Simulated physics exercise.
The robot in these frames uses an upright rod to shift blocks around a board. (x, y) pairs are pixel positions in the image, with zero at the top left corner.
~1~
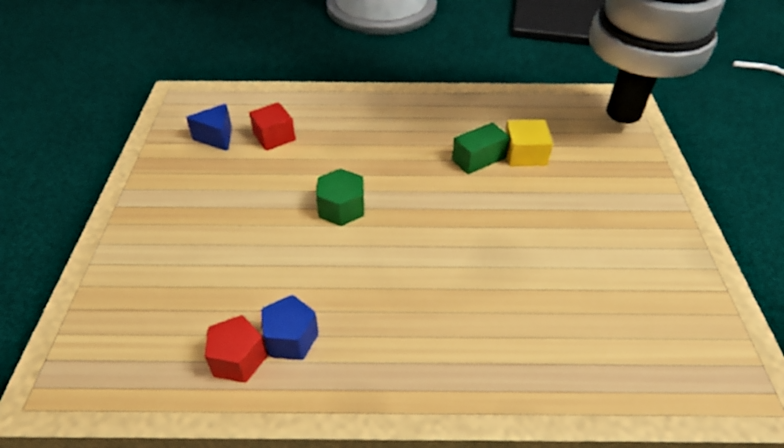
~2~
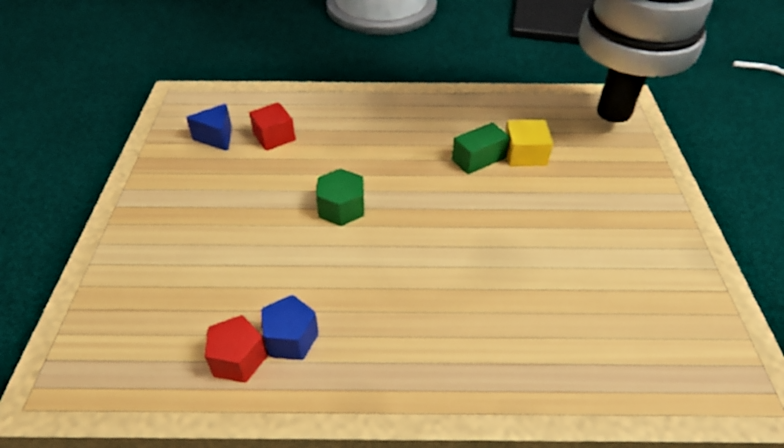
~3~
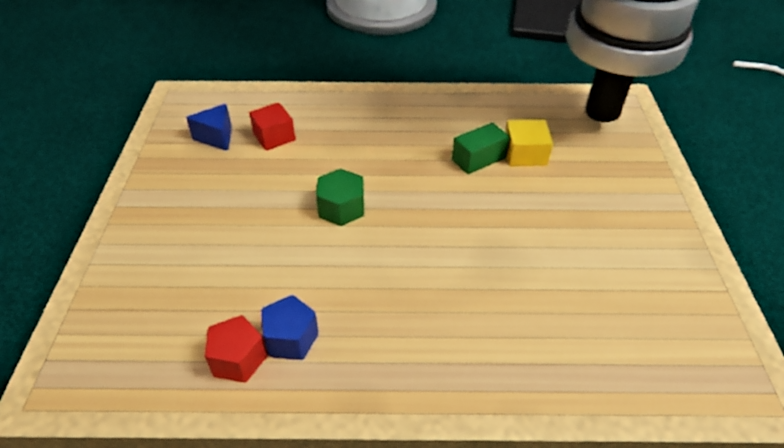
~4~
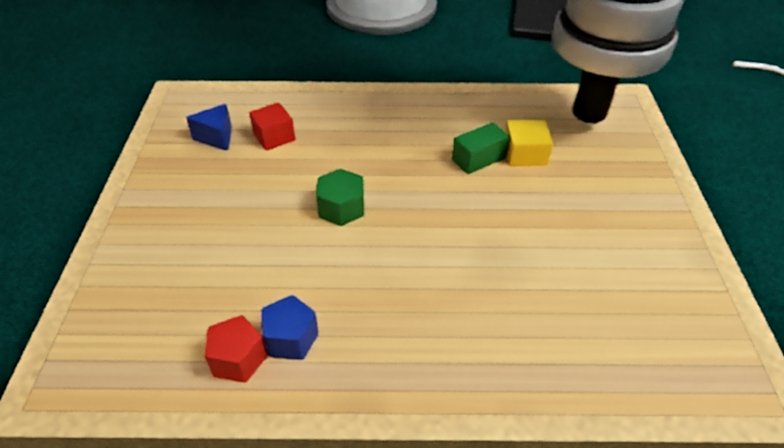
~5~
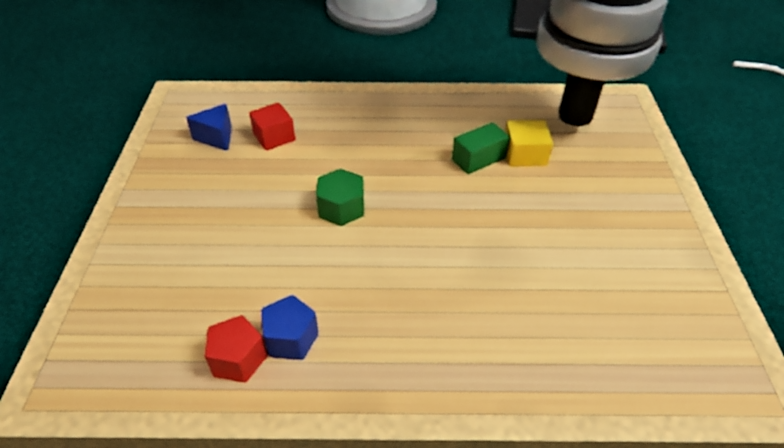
On a wooden board, a robot's rod moves slightly left while the blocks stay still.
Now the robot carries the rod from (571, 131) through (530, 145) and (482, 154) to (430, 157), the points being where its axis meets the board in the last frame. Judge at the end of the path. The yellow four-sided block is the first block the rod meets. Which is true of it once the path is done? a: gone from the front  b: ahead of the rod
Correct choice: A.
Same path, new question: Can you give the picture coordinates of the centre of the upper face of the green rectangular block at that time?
It ends at (440, 157).
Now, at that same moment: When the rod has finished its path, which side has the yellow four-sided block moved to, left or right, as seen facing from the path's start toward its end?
It's pushed left.
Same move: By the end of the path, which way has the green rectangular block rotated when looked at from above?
Top view: Clockwise.
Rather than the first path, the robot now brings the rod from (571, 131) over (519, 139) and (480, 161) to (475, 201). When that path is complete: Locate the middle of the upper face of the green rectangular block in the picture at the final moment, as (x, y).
Expect it around (440, 168).
The first path, step by step. One third of the way, rod (533, 131); green rectangular block (463, 146), turned 25° clockwise; yellow four-sided block (512, 144), turned 25° anticlockwise.
Two thirds of the way, rod (483, 141); green rectangular block (446, 153), turned 40° clockwise; yellow four-sided block (494, 157), turned 85° anticlockwise.
At the end, rod (431, 144); green rectangular block (440, 157), turned 35° clockwise; yellow four-sided block (493, 158), turned 90° anticlockwise.
